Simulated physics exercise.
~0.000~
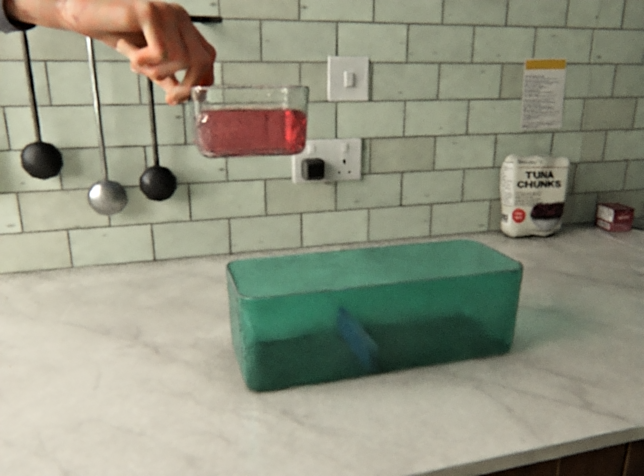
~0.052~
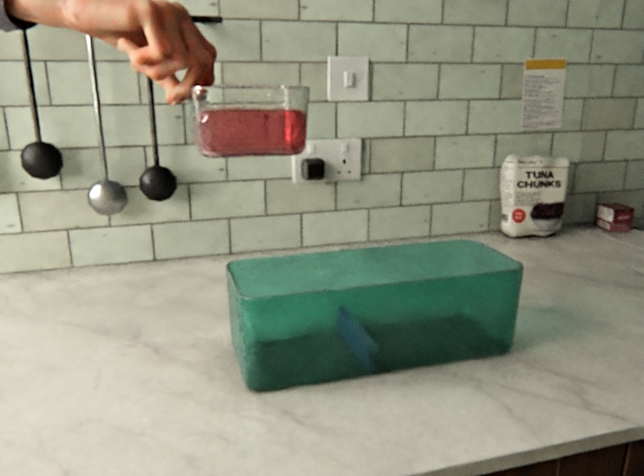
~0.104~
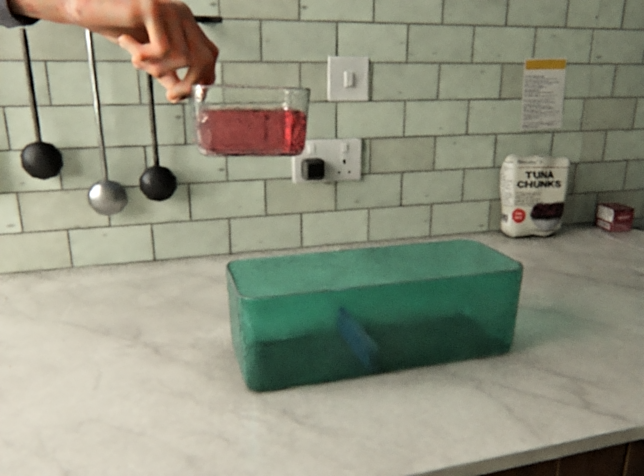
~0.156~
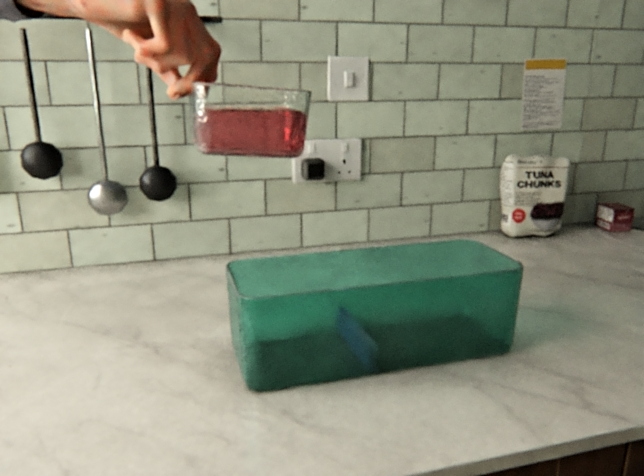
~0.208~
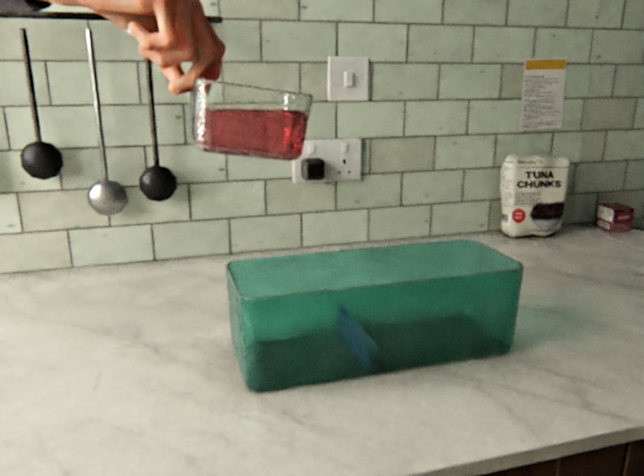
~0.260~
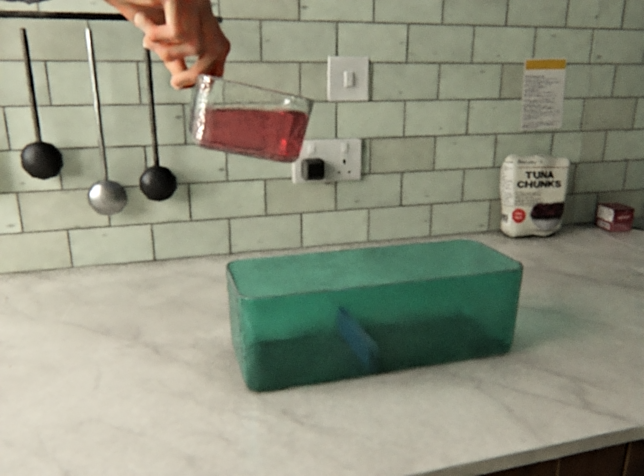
On a marble-look kitchen worktop against pale green tiles, a hand holds a small clear tub of red liquid above and to the left of a long green see-through basin. The tub starts level, then the hand gradually tilts it slightly to the right, while the basin stays still.
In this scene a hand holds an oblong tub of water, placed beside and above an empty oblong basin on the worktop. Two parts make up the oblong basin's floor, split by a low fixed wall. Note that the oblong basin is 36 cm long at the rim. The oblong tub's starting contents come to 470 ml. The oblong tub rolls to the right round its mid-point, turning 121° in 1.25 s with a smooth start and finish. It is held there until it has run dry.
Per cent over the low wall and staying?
54 per cent.
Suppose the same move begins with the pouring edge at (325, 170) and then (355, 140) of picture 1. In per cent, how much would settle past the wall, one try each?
About 60 %, then about 85 %.
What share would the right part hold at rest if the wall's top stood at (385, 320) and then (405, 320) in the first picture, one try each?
The first try gives 5 percent and the second 15 percent.
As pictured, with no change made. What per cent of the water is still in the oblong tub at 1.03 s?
Around 4 in a hundred is still there.
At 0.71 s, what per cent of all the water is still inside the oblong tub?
50 %.
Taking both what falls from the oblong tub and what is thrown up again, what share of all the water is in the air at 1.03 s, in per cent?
I'd put it at about 12 per cent of the liquid.
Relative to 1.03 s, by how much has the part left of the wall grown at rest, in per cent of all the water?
It comes to some 12 per cent.
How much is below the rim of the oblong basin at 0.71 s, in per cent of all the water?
I'd put it near 10 percent.
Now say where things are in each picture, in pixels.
In the first picture, it leans 0°; its right rim is at (299, 88); the water meets the walls at (194, 110) and (295, 109); the oblong basin's rim runs from (232, 280) to (499, 254); the wall's top is at (356, 326).
In the second picture, it leans 1°; its right rim is at (299, 89); the water meets the walls at (194, 110) and (295, 108).
In the third picture, it leans 2°; its right rim is at (300, 90); the water meets the walls at (194, 110) and (295, 109).
In the fourth picture, it leans 5°; its right rim is at (301, 93); the water meets the walls at (194, 110) and (295, 109).
In the fifth picture, it leans 8°; its right rim is at (302, 96); the water meets the walls at (194, 109) and (296, 110).
In the sixth picture, it leans 12°; its right rim is at (304, 101); the water meets the walls at (195, 109) and (297, 110).
Then, 0.71 s in, the tilt is 73° and 49 per cent is still to pour, 7 is left of the wall and 2 right of it.
Then, 1.03 s in, the tilt is 112° and 4 per cent is still to pour, 32 is left of the wall and 51 right of it.
Then, 1.38 s in, the tilt is 121° and 0 per cent is still to pour, 45 is left of the wall and 53 right of it.
Then, 1.75 s in, the tilt is 121° and 0 per cent is still to pour, 45 is left of the wall and 54 right of it.
Finally, 45 per cent lies left of the wall, 54 right of it and 2 outside.
